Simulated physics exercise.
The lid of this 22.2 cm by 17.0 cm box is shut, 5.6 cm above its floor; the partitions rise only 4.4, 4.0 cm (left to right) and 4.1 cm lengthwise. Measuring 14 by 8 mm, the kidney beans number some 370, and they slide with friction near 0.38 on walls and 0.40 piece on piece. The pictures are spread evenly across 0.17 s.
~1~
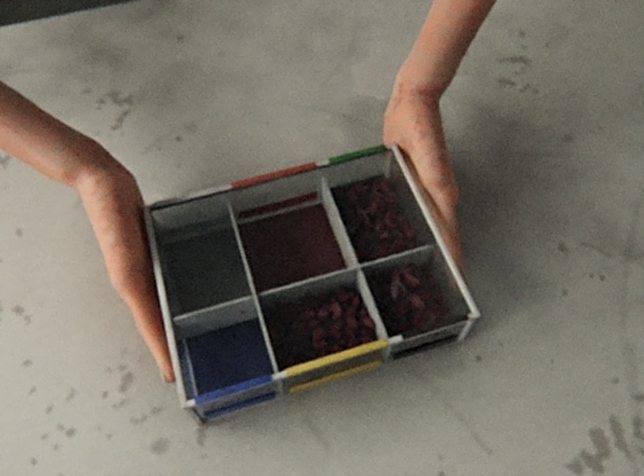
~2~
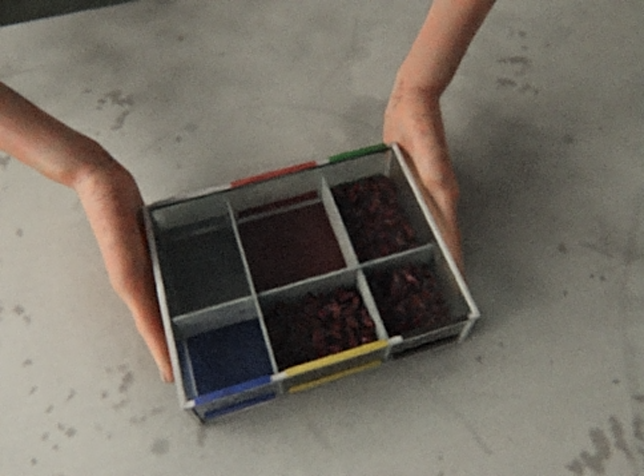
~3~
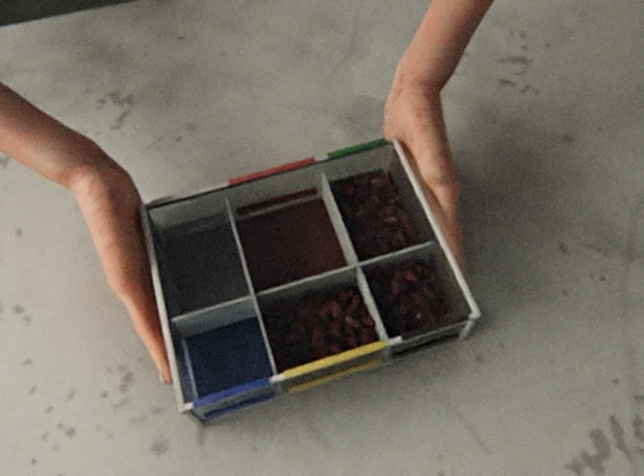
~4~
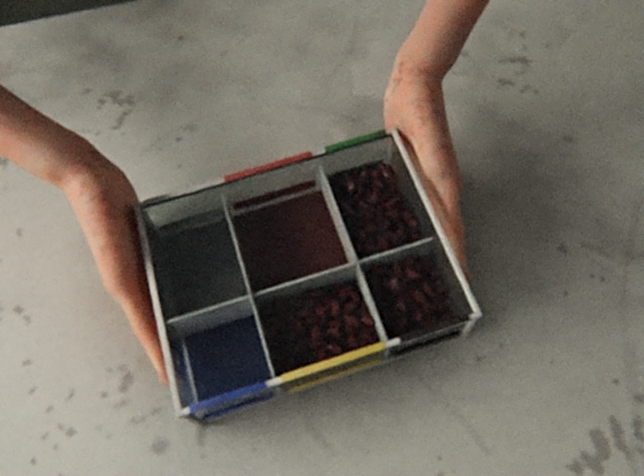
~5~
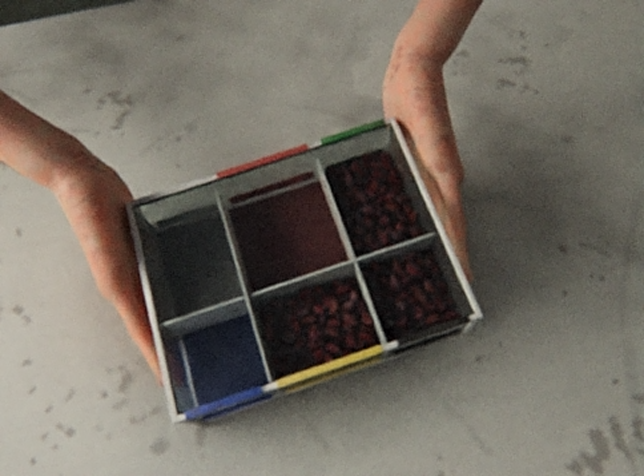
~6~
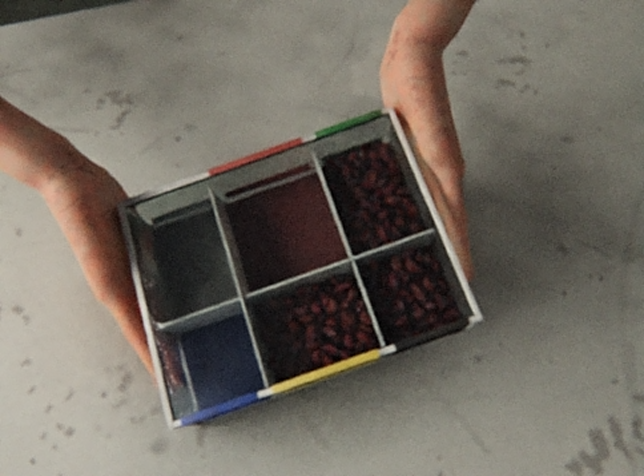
The video shows two hands holding a shallow, divided box with coloured edge strips and dark red beans in its right-hand and lower-middle compartments, then gradually tilting it so that its left front corner is lowest.
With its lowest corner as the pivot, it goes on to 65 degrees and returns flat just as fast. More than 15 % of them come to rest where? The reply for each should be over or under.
For red compartment it is under, for blue compartment it is under, for green compartment it is over, for yellow compartment it is over, for white compartment it is under, for black compartment it is over.
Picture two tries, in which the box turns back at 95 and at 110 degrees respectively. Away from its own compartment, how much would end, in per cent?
I'd put them near 15 and 15 percent in that order.
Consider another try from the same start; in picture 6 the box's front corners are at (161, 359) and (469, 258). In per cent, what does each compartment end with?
So it works out as red at 5 percent, blue at 0 percent, green at 45 percent, yellow at 30 percent, white at 0 percent and black at 20 percent.
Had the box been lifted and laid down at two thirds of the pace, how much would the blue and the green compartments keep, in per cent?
The blue compartment would end with 0 per cent and the green compartment with 30 per cent.
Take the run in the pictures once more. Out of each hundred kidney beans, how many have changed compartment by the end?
I'd put it at about 5 per cent.
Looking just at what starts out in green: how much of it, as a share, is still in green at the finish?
It works out to near 90 percent.
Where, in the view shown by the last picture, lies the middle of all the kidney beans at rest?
At about (378, 306).
Then, 0.47 s after the last picture, tilt 64 degrees; green 40 %, yellow 35 %, black 25 %.
Then, 0.78 s after the last picture, tilt 27 degrees; green 35 %, yellow 35 %, black 25 %.
Then, 1.19 s after the last picture, tilt 0 degrees; green 35 %, yellow 35 %, black 25 %.
In the end, red 0 %, blue 0 %, green 35 %, yellow 35 %, white 0 %, black 25 %.
